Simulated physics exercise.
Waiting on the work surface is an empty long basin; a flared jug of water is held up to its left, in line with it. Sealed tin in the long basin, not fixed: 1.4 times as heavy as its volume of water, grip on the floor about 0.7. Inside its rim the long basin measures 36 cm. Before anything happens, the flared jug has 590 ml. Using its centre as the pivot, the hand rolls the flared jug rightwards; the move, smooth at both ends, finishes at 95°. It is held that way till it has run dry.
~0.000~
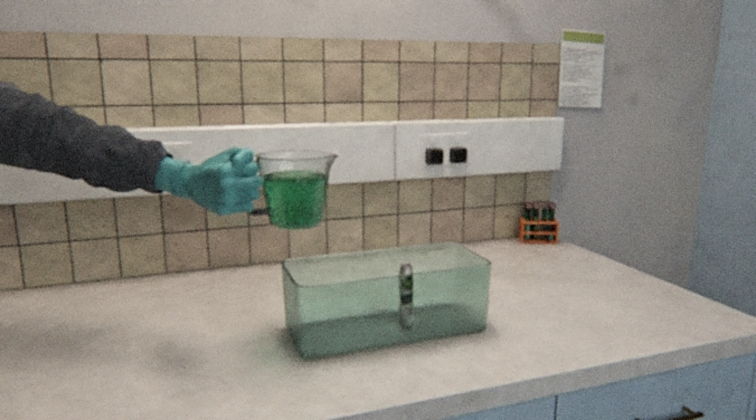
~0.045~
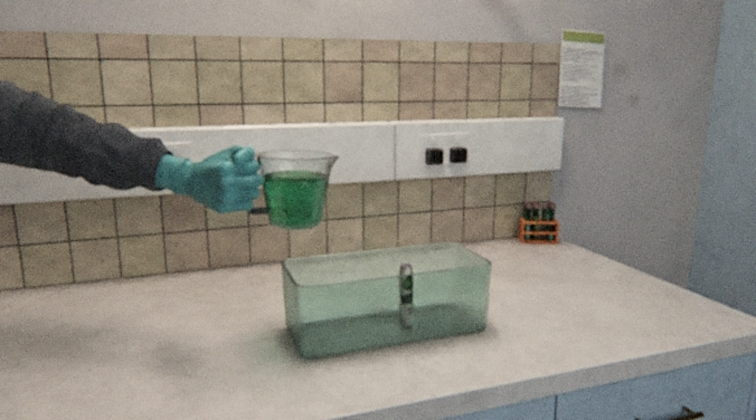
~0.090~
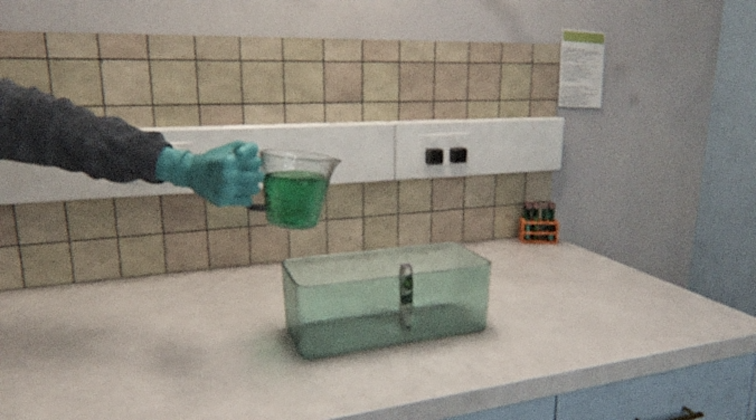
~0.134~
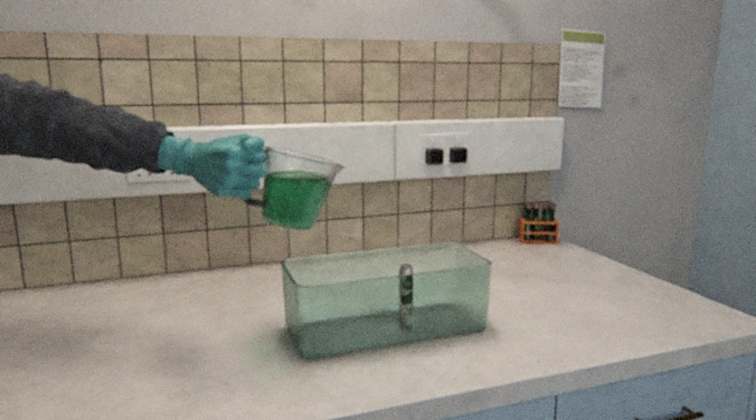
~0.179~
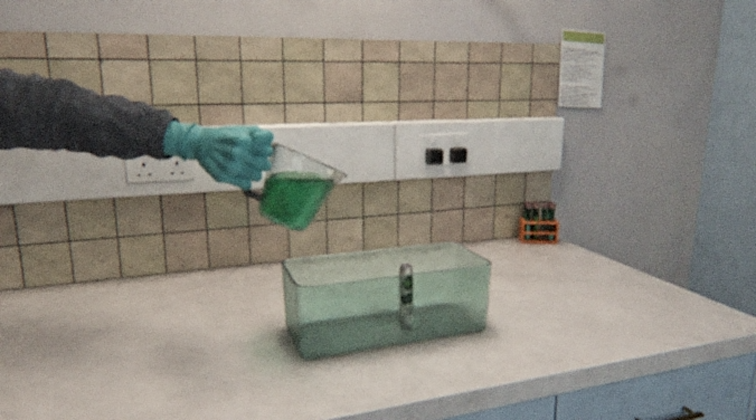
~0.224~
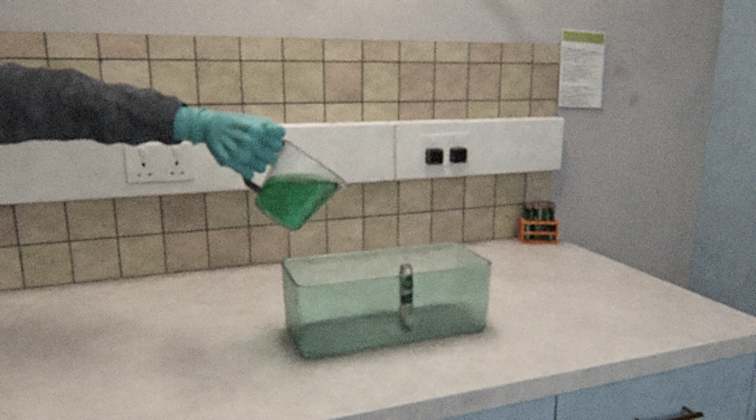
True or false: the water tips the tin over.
False.
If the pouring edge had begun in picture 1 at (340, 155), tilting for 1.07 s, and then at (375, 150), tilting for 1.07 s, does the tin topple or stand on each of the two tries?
The tin stays vertical the first time and overturns the second time.
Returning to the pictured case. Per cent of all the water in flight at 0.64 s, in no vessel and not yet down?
Around 18 percent of it is airborne.
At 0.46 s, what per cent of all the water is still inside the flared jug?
54 %.
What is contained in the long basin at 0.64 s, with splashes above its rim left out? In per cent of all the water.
I'd say roughly 68 in a hundred of it.
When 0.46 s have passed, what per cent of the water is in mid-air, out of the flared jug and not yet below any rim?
Close to 30 per cent, I'd say.
Then, 0.46 s in, the tilt is 92° and 54 per cent is still to pour; the tin stands where it began.
Then, 0.64 s in, the tilt is 95° and 16 per cent is still to pour; the tin stands where it began.
Then, 0.82 s in, the tilt is 95° and 3 per cent is still to pour; the tin stands where it began.
Then, 1.02 s in, the tilt is 95° and 0 per cent is still to pour; the tin stands where it began.
Finally, the tin stands where it began.
